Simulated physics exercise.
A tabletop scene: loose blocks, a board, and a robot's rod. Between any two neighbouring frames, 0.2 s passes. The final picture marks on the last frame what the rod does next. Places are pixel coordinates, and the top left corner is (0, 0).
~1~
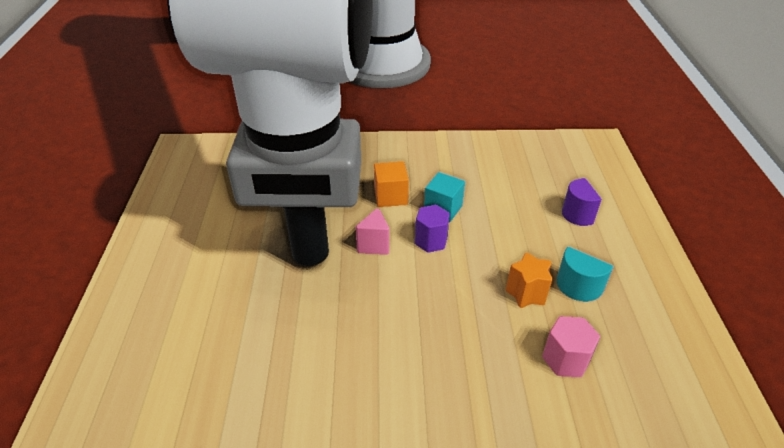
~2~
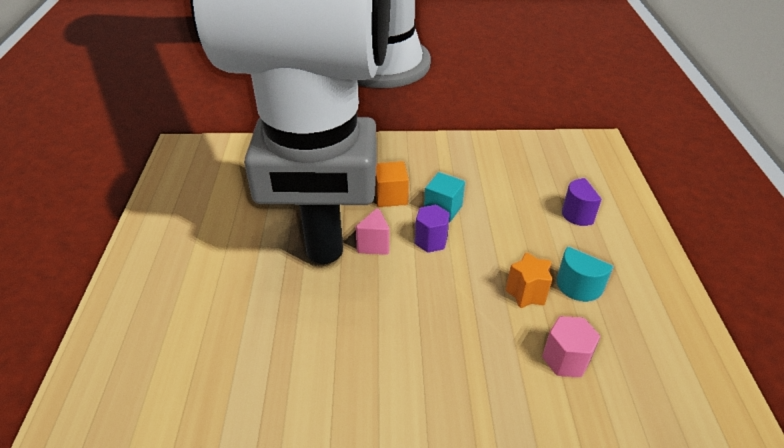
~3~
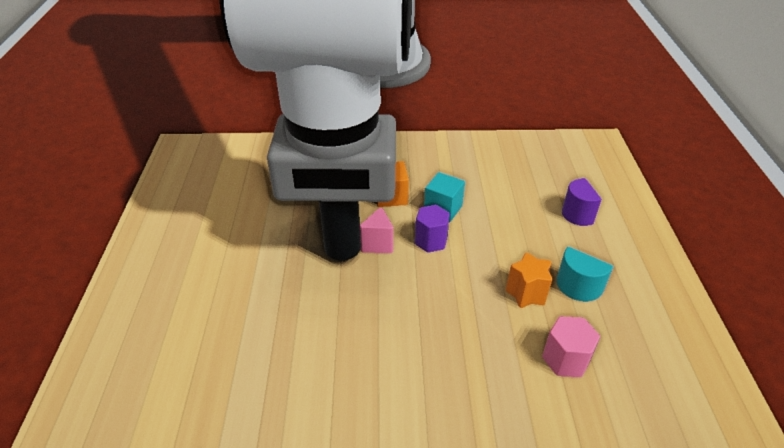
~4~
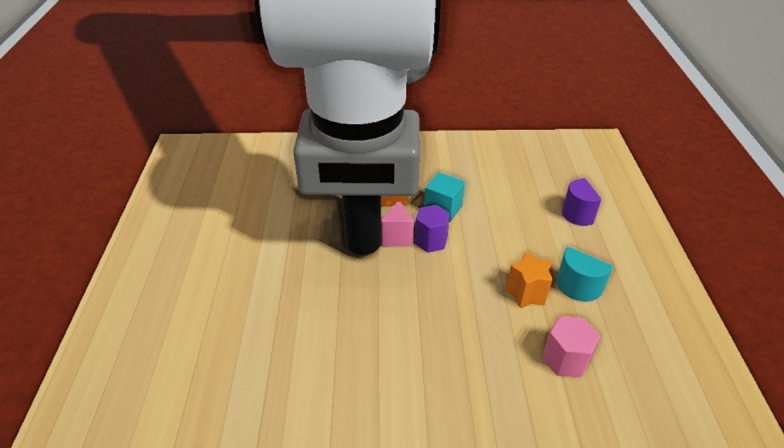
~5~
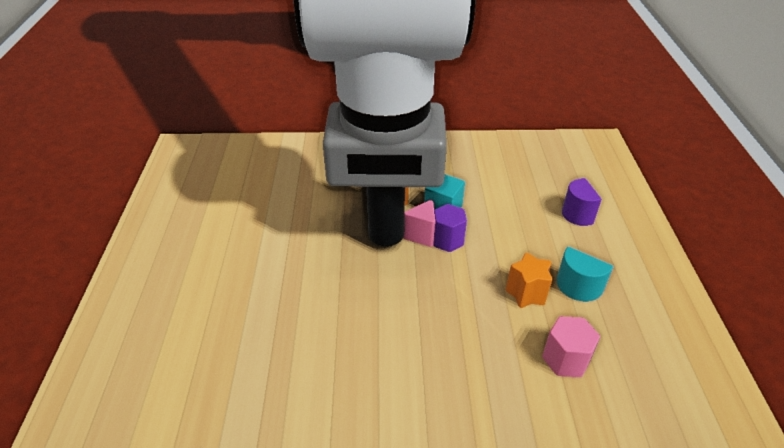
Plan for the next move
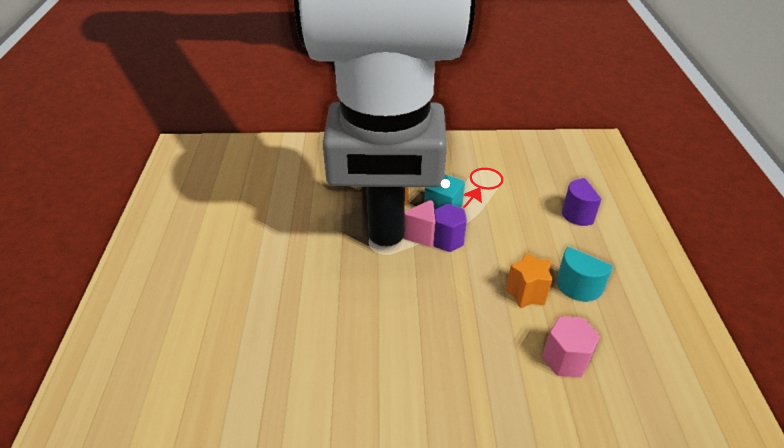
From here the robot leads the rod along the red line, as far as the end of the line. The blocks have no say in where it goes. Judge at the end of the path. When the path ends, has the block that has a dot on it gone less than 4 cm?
No
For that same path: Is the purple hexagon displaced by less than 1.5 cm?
No, that is not how it ends up.
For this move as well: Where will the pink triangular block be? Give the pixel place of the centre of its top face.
The pink triangular block ends near (487, 197).
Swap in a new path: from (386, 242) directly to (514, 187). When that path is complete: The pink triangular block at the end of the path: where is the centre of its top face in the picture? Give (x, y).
Its top middle is near (488, 199).
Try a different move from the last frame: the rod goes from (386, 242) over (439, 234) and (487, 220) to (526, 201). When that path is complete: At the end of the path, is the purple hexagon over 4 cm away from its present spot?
Short answer: Yes.
Path on the board, from (386, 242) by way of (431, 226) and (467, 204) to (486, 178); the dot is on the turquoise four-sided block.
What follows on the original path. One third of the way, rod (433, 218); pink triangular block (467, 203), turned 50° clockwise; turquoise four-sided block (448, 181); purple hexagon (485, 218), turned 45° clockwise.
Two thirds of the way, rod (469, 196); pink triangular block (487, 197), turned 115° clockwise; turquoise four-sided block (468, 158), turned 40° anticlockwise; purple hexagon (486, 219), turned 50° clockwise.
At the end, rod (488, 171); orange four-sided block in place; pink triangular block (487, 197), turned 115° clockwise; turquoise four-sided block (471, 138), turned 70° anticlockwise; purple hexagon (486, 219), turned 50° clockwise.
